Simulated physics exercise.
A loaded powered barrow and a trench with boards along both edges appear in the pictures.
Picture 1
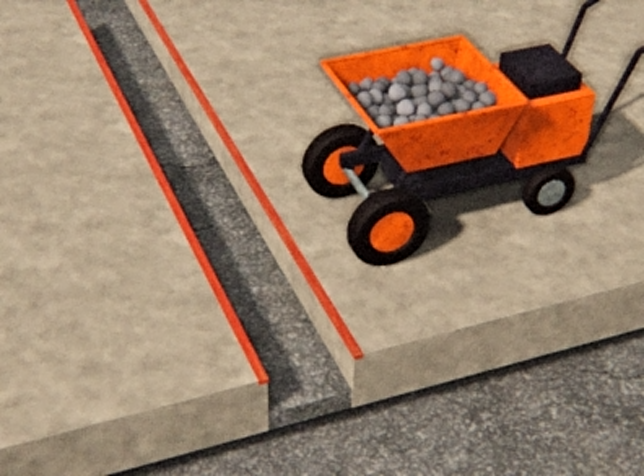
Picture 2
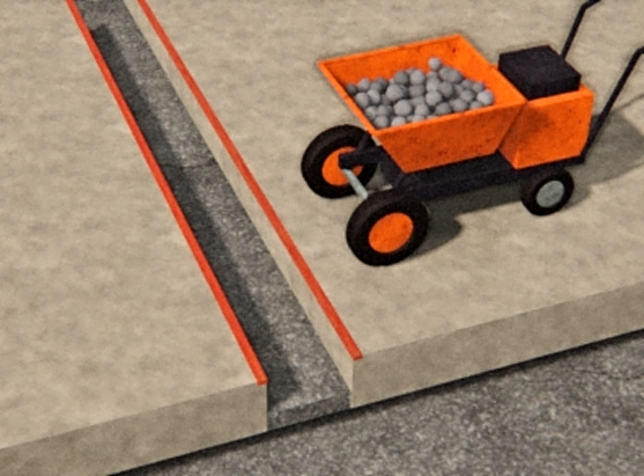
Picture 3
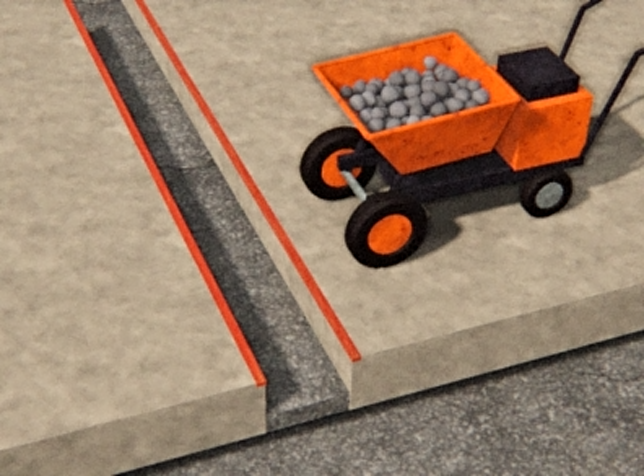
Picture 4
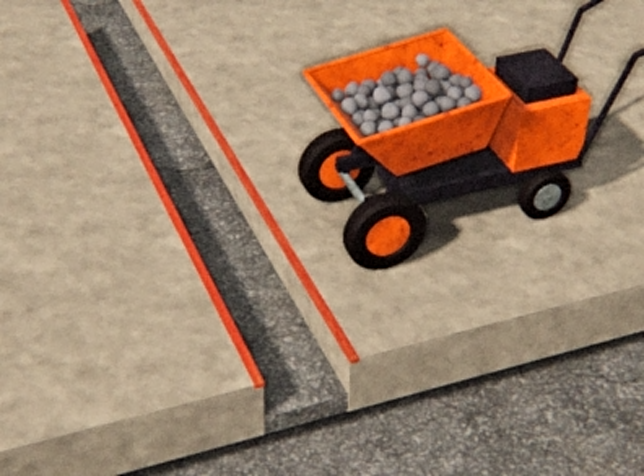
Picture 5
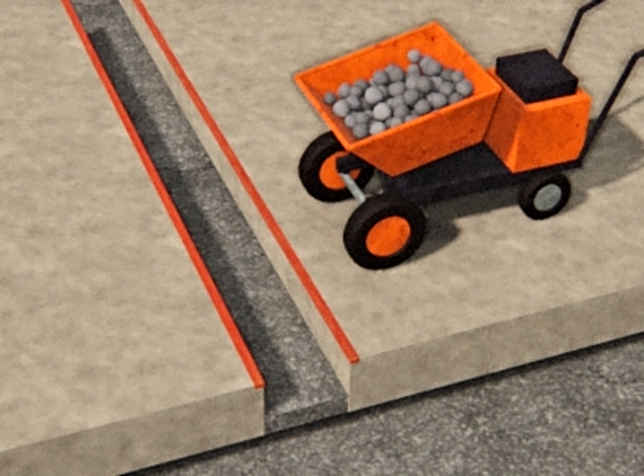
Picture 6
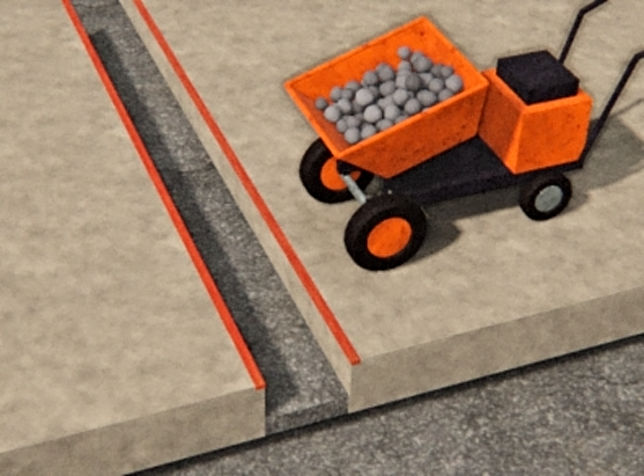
Beside a red-edged trench, an orange barrow's skip of grey cobbles gradually tilts toward the left.
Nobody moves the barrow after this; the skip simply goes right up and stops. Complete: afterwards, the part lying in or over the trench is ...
... the majority.
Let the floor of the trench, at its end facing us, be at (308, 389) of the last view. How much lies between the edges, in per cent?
It comes out near 60 percent.
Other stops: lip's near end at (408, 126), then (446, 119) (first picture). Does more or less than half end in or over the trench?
For the first try, past the halfway mark; for the second, past the halfway mark.
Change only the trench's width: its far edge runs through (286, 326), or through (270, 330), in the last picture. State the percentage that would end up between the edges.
The share would be 0 % first and 20 % second.
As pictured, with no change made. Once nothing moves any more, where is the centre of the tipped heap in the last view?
Near pixel (220, 283).
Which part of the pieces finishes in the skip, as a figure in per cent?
0 %, about.
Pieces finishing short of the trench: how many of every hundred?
I'd say around 0 per cent of the load.
Just after the last frame, skip tipped steeply; every one in the skip.
A moment on, skip tipped right over; the larger part in the skip; roughly a quarter in or heaped over the trench; just a few beyond it; just a few falling.
Further on, skip tipped right over; just a few in the skip; roughly two thirds in or heaped over the trench; roughly a quarter beyond it.
When it is over, skip tipped right over; roughly two thirds in or heaped over the trench; roughly a quarter beyond it.
